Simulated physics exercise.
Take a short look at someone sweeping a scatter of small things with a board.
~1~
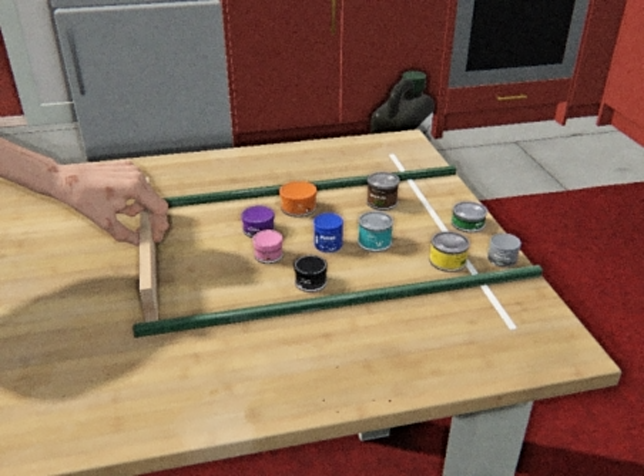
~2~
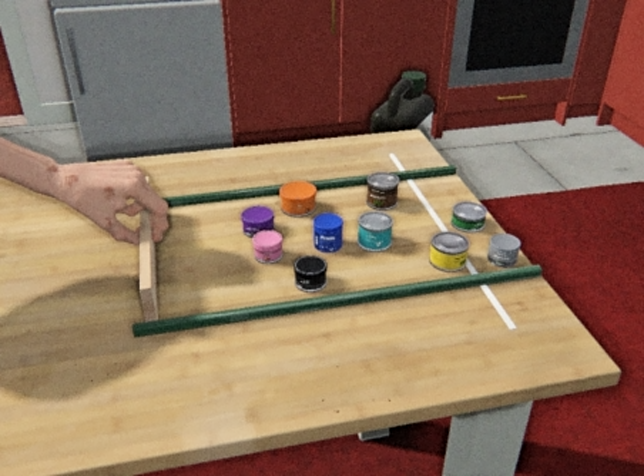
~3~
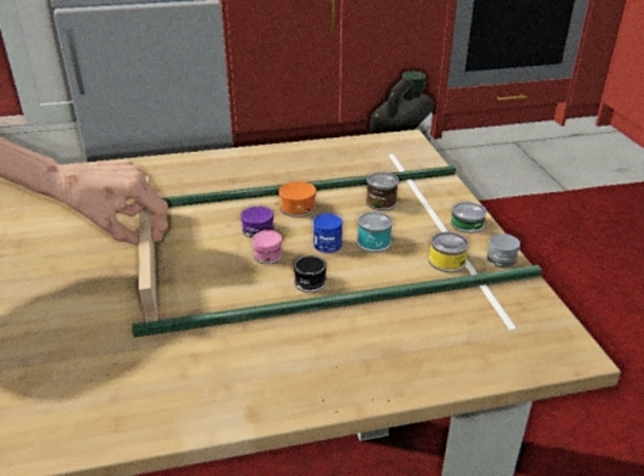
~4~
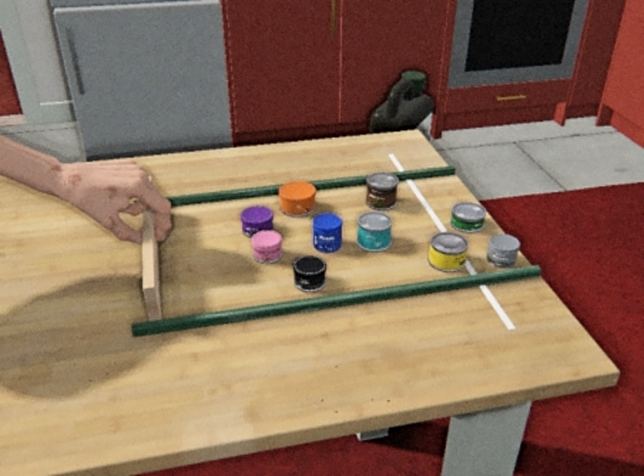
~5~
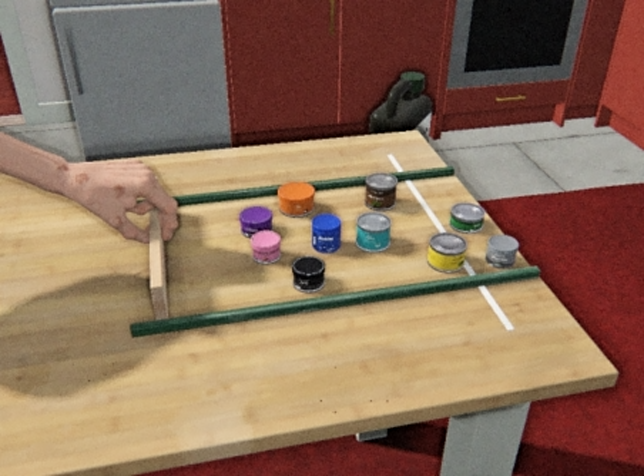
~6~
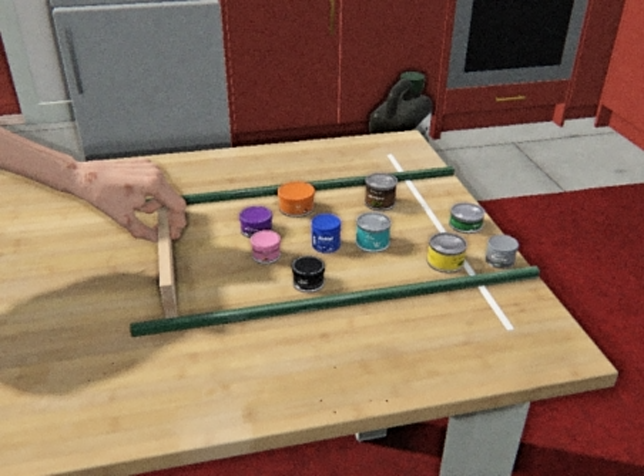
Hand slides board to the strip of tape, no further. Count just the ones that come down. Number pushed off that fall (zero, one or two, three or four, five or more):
Pretty sure the pieces that leave the surface number one or two this time.
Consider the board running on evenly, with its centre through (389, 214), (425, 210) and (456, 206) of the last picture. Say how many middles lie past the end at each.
In order, that gives 0, then 1, then 4.
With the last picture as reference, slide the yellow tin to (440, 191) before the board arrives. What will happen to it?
From that start, the yellow tin goes.
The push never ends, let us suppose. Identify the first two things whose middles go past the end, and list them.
The order is the grey tub, then the green pot.
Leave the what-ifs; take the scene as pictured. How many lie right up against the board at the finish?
That comes to 4.
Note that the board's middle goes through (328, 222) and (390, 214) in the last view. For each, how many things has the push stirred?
The number moved is 6 and then 8.
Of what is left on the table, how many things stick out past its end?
I get 2.
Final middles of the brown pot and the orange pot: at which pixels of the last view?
Brown pot at (465, 188), orange pot at (433, 183).
Early on, none off yet; grey tub at rest near (501, 252); green pot at rest near (467, 218); yellow tin at rest near (447, 252).
A while later, none off yet; grey tub at rest near (501, 252); green pot at rest near (467, 218); yellow tin travelled a little near (464, 250).
Finally, the number that fall off is one or two; lost, green pot and grey tub.
